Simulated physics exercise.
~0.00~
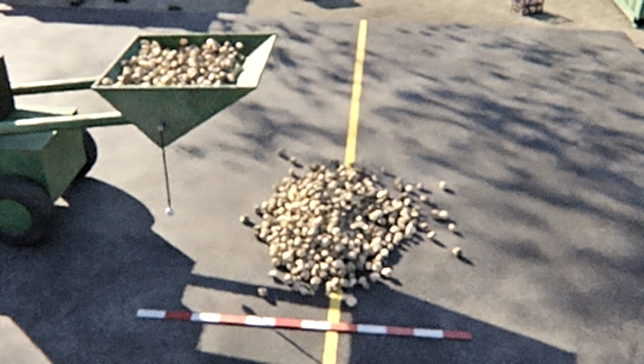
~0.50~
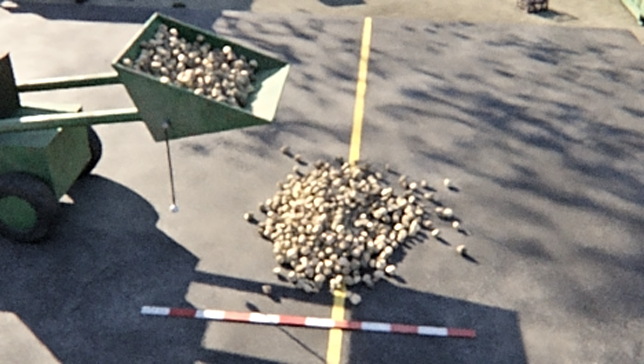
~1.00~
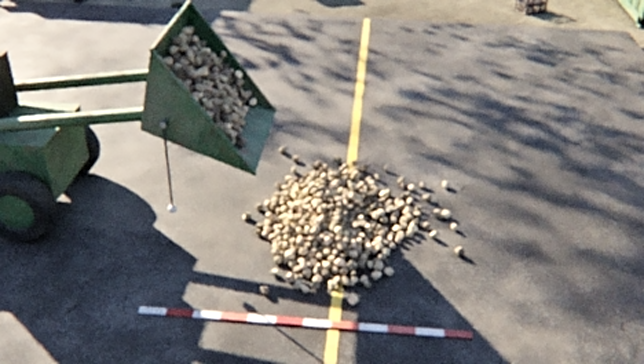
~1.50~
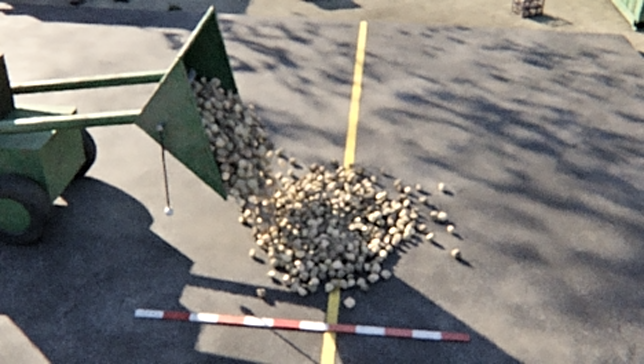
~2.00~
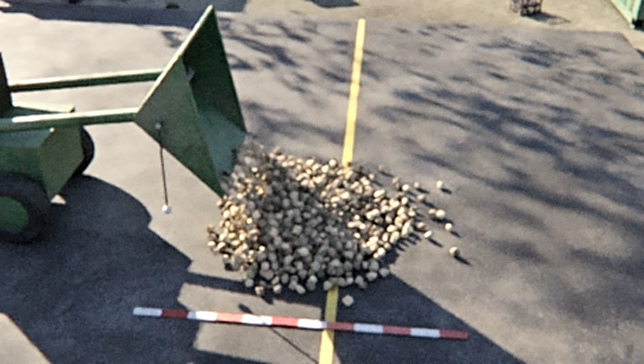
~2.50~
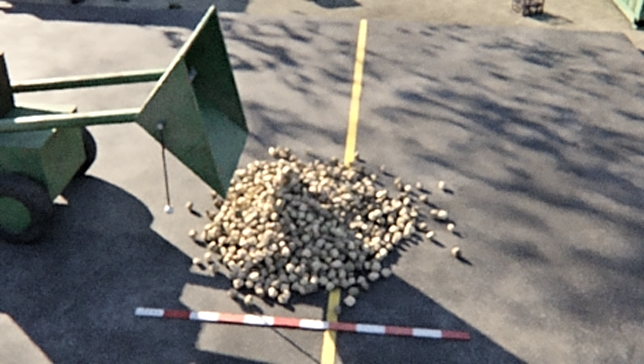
On dark paved ground, a green loader bucket tips its stones onto the pile's left side.
